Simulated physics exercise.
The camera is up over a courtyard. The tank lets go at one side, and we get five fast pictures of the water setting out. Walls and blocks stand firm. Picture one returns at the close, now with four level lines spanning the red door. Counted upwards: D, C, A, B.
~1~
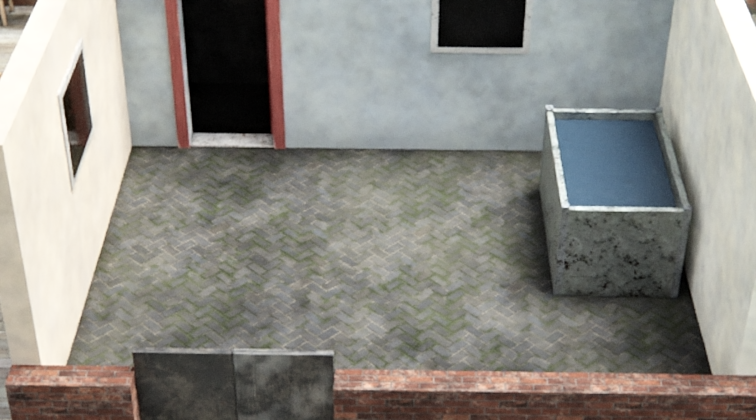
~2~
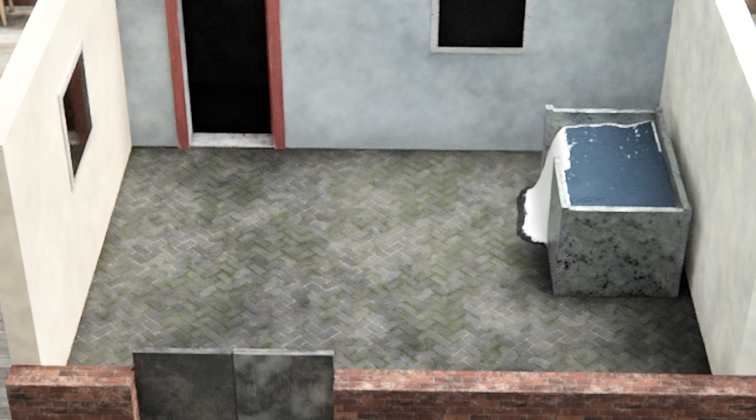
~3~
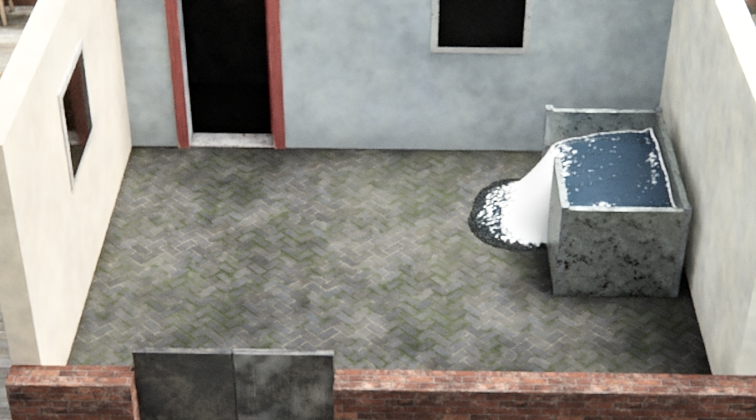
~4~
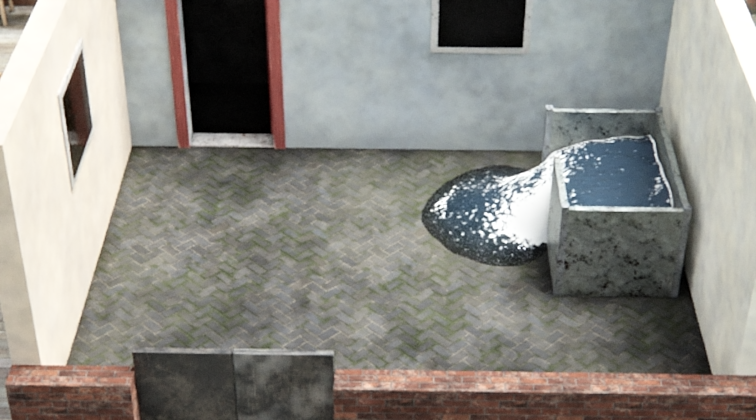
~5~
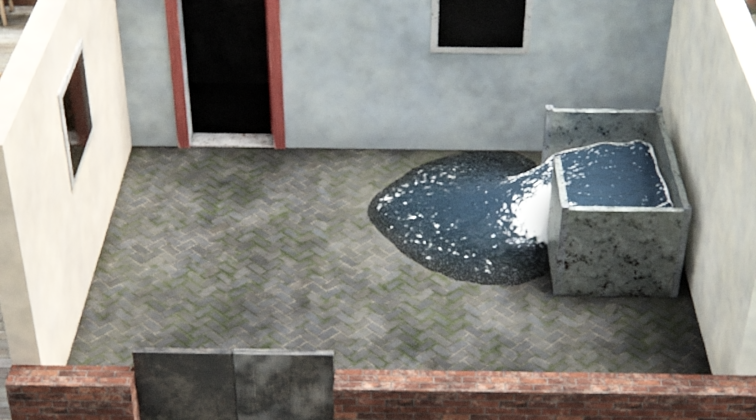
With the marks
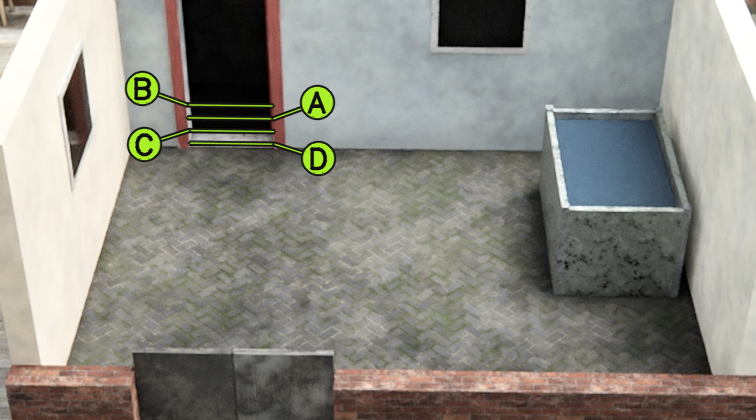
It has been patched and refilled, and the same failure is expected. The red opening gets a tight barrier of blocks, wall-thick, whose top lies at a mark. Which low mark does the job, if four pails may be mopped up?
The limit is C.
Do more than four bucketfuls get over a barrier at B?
No.
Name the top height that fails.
D it is.
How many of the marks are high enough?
Three.
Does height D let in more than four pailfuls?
Yes.
On the marked copy, A at (230, 118); B at (229, 105); C at (231, 131); D at (232, 143); from the bottom up D, C, A, B.
If A is chosen, nothing gets over.
If B is chosen, nothing gets over.
If C is chosen, a splash gets over, under a bucket.
If D is chosen, about 10 bucketfuls get in.
